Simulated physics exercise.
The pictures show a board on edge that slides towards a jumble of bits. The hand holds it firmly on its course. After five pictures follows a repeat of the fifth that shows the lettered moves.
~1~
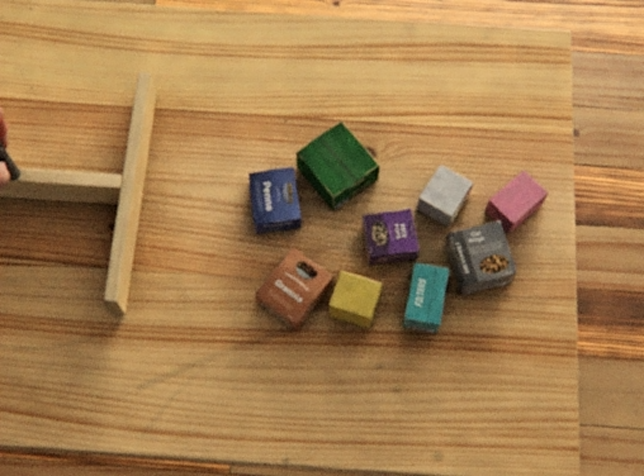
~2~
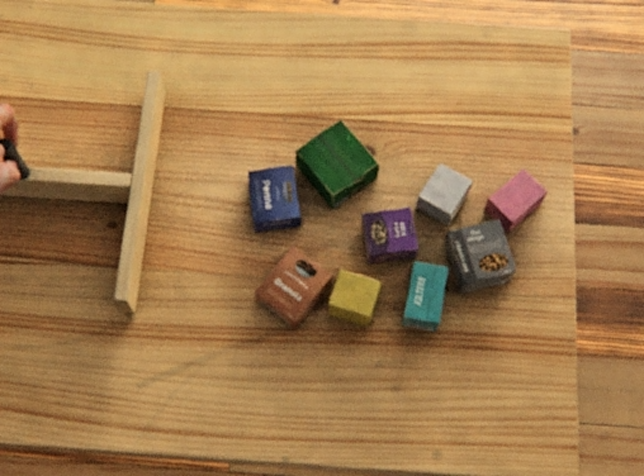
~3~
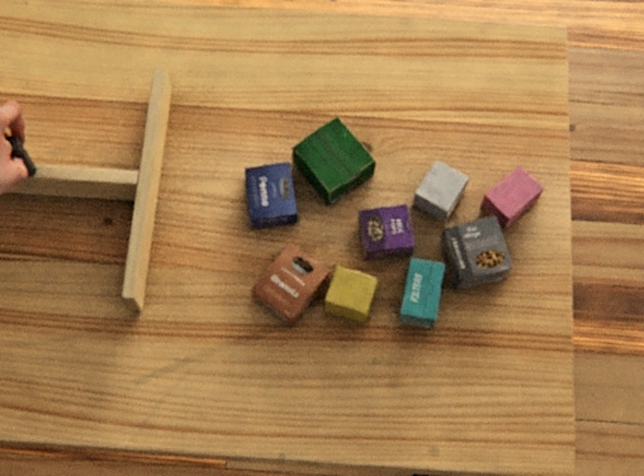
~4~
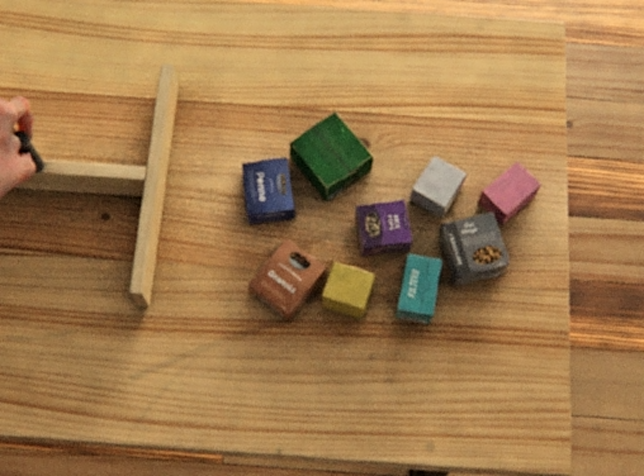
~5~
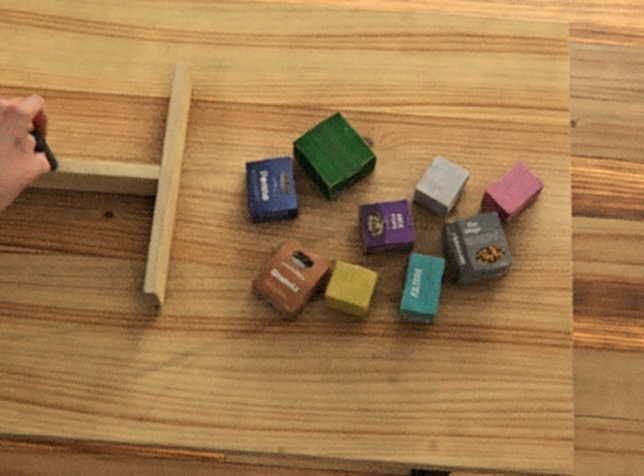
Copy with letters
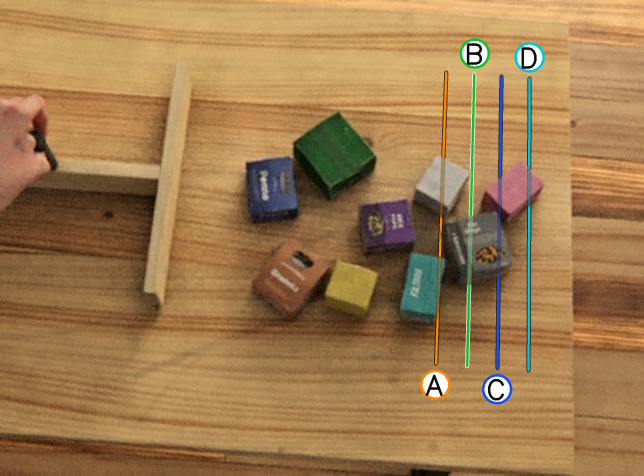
A wooden board on edge, joined to a bar, slides slowly right across a wood-grain tabletop seen from above, pushed by a hand at the left that grips a dark handle. On the right sit nine small blocks and boxes: blue and green at upper left, purple central, pale grey, pink and dark grey rightward, orange-brown, yellow and turquoise below. They stay put as the gap narrows, while the camera wavers very slightly.
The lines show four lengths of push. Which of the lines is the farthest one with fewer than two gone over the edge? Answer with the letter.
A.
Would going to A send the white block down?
No.
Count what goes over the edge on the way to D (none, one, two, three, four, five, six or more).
In all, six or more.
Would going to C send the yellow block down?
Yes.
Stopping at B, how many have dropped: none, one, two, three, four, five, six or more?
Three.
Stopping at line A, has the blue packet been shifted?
By then, yes.
On the marked copy, A at (441, 210); B at (471, 213); C at (500, 215); D at (529, 217).
Taking A. A third of the way, board (265, 180); orange packet (303, 276); green box (347, 152).
Two thirds of the way, board (365, 187); grey box (508, 248); turquoise box (479, 299).
When it is over, board (441, 193); grey box (574, 251); pink block (558, 197); none fallen.
As for the rest, B drops three; C drops six; D drops six.
